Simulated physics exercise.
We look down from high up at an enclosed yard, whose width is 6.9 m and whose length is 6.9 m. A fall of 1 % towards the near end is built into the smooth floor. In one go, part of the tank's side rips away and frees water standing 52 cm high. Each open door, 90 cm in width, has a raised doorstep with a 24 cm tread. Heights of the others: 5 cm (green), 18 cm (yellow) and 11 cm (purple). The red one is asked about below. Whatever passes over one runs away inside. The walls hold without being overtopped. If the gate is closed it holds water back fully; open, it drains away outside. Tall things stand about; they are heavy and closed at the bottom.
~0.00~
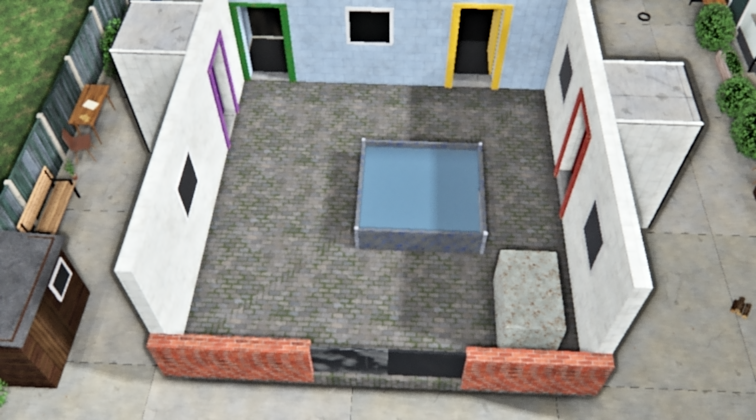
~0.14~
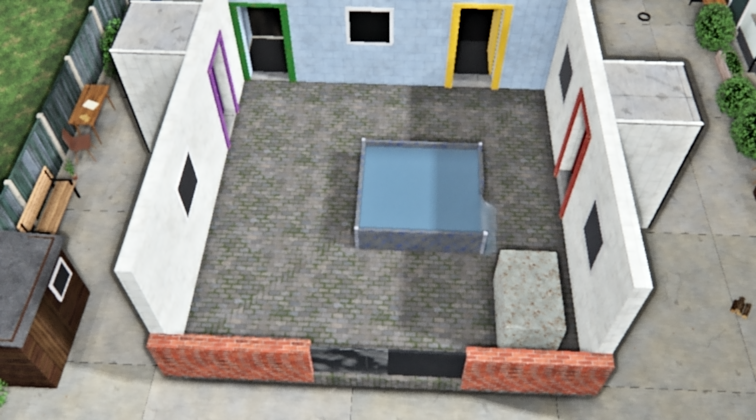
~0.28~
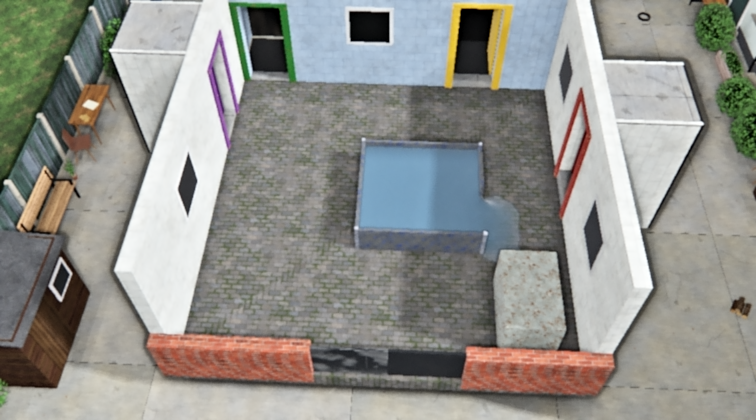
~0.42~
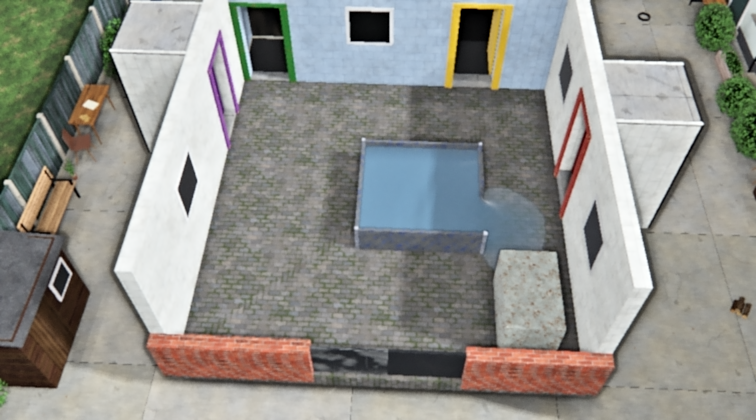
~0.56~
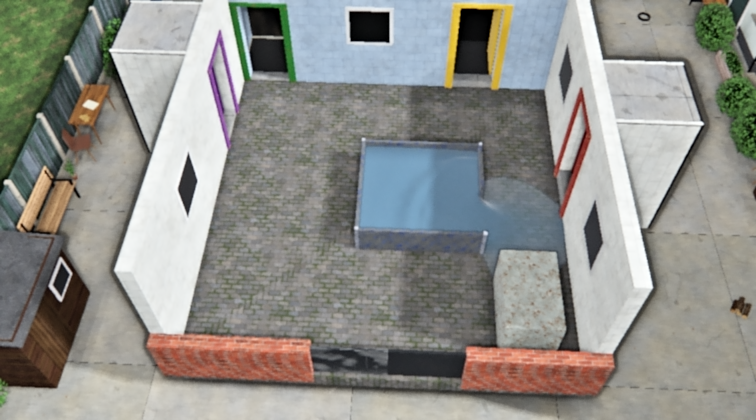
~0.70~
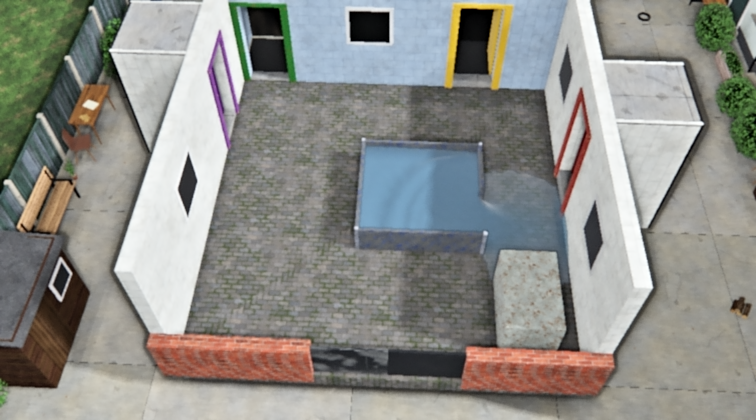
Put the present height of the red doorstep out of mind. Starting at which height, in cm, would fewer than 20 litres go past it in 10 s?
Starting at roughly 19 cm.
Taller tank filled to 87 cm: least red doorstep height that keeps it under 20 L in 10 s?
It would take a step of about 36 cm.
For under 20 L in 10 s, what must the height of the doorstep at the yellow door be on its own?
I'd raise yellow to close to 7.5 cm.
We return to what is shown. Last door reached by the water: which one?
The purple door.
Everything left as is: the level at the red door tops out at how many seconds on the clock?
It peaks at about 2.2 s.
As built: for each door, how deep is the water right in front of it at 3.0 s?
At the red door the depth is 20 cm, at green 0 cm, at yellow 5 cm and at purple 0 cm.
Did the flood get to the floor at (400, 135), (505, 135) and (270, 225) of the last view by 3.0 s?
First bone-dry, second wet through, third bone-dry.
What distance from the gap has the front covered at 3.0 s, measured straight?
About 4.2 m.
After 1.4 s water covers 10 % of the floor, deepest (36 cm) near (553, 234); 20 cm at the red door, 0 litres in over its 26 cm doorstep.
After 3.0 s water covers 30 % of the floor, deepest (41 cm) near (581, 375); 20 cm at the red door, 1 litre in over its 26 cm doorstep.
After 10.0 s water covers 95 % of the floor, deepest (14 cm) near (581, 375); 8 cm at the red door, 1 litre in over its 26 cm doorstep.
At the red door as built, the water arrived by 0.7 s and peaked near 23 cm at 2.2 s.
With a doorstep of 17.5 cm, 29 litres would have come in within the 10 s; with 23.5 cm, 5 litres. So under 20 litres takes about 19 cm.
